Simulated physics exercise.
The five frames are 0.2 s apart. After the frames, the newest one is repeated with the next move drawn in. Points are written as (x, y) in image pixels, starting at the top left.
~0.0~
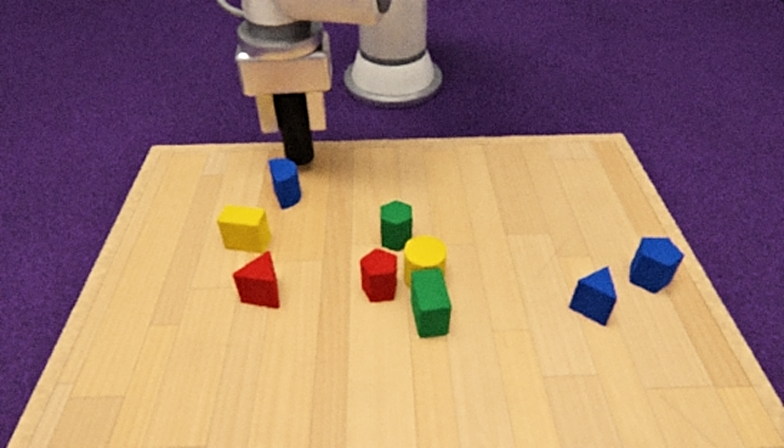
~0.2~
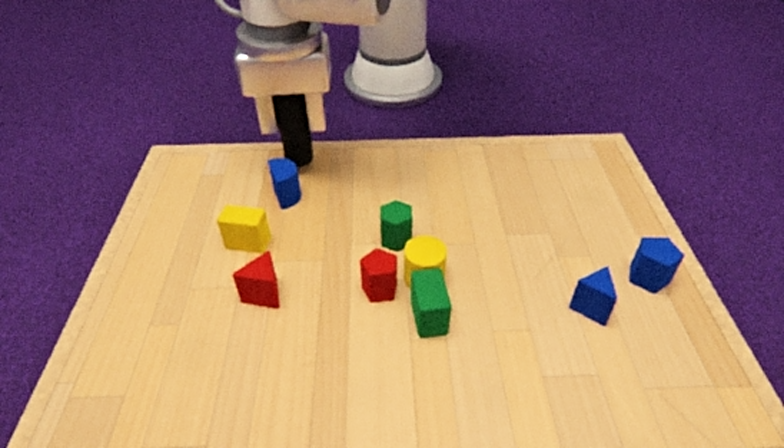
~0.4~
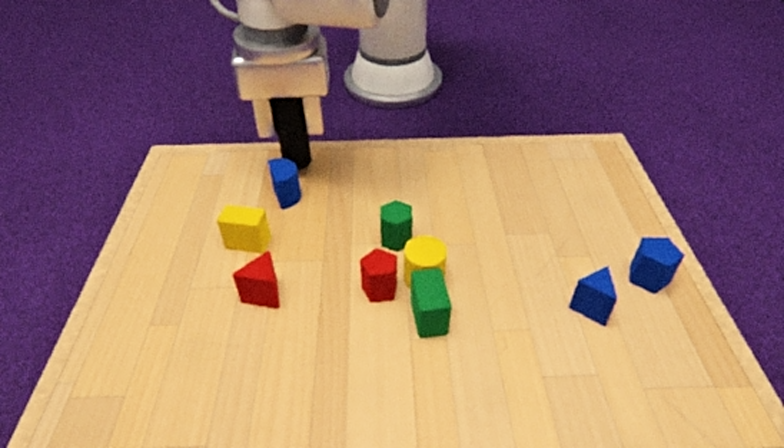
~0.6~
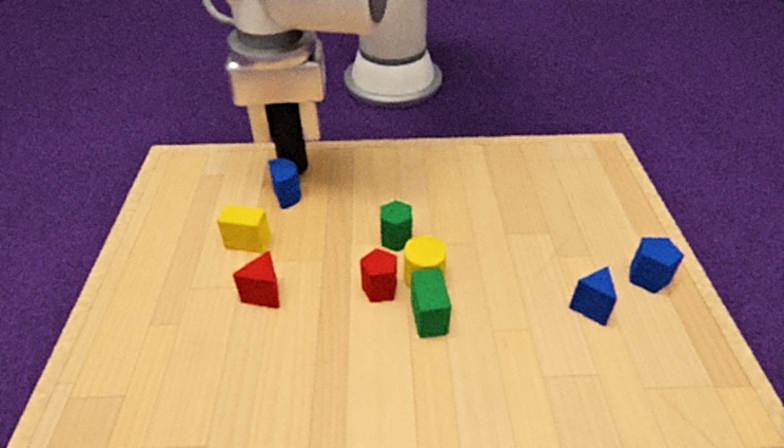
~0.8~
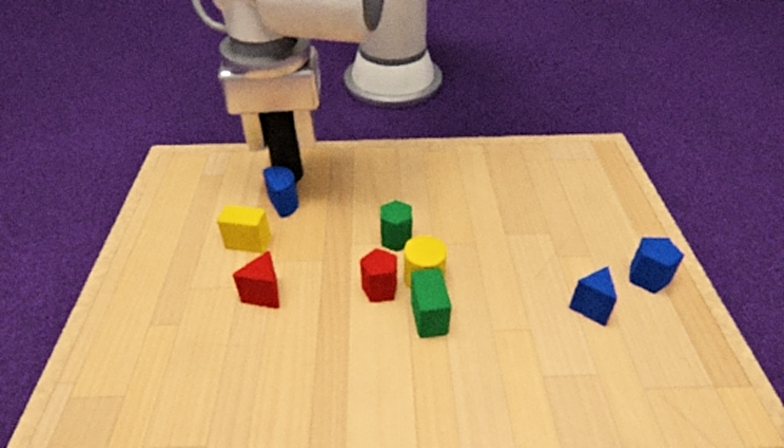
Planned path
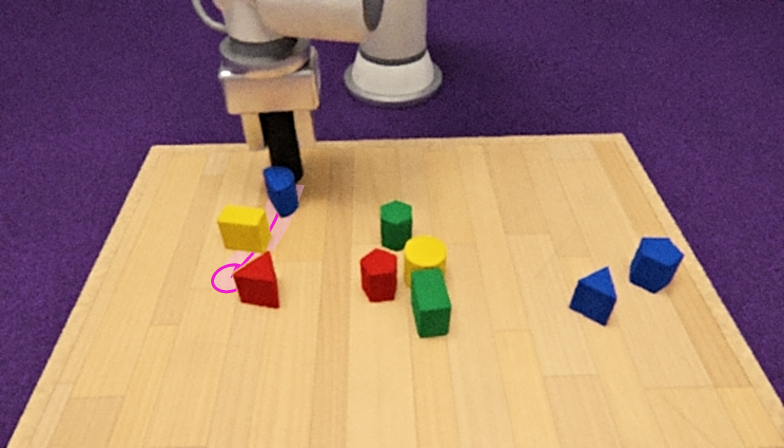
On a wooden table, a robot arm's black stick nudges a blue block slightly forward.
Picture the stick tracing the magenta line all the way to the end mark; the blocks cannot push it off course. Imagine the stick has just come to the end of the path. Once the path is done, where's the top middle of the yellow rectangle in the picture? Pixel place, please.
I expect it at (190, 249).
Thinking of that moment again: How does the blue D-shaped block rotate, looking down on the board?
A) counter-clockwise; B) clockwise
A.
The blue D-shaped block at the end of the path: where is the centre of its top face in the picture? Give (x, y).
So, by the moment the path ends, you'll find the top centre of the blue D-shaped block at (274, 238).
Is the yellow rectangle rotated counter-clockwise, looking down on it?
No.
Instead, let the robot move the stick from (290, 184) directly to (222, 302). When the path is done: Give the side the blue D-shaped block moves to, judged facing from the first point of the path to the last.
It goes toward the left-hand side.
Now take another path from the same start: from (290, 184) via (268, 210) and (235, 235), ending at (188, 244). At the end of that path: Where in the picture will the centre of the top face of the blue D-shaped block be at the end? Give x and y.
For the centre of its top, I'd go with (276, 208).
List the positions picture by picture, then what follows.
In the first frame, stick's lower end at (300, 158); yellow rectangle at (241, 214); red triangular piece at (258, 268); blue D-shaped block at (282, 168).
In the second frame, stick at (300, 159); blocks still.
In the third frame, stick at (298, 163); blocks still.
In the fourth frame, stick at (294, 168); blocks still.
In the fifth frame, stick at (289, 177); yellow rectangle at (241, 214); red triangular piece at (258, 268); blue D-shaped block at (279, 176).
Drawn move, from (290, 184) via (271, 228), ending at (231, 278).
On the path given first. One third of the way, stick at (277, 206); blue D-shaped block at (274, 206), turned 30° anticlockwise.
Two thirds of the way, stick at (258, 237); yellow rectangle at (225, 230), turned 45° clockwise; blue D-shaped block at (274, 234), turned 50° anticlockwise.
At the end, stick at (228, 270); yellow rectangle at (190, 249), turned 85° clockwise; red triangular piece still; blue D-shaped block at (274, 238), turned 70° anticlockwise.
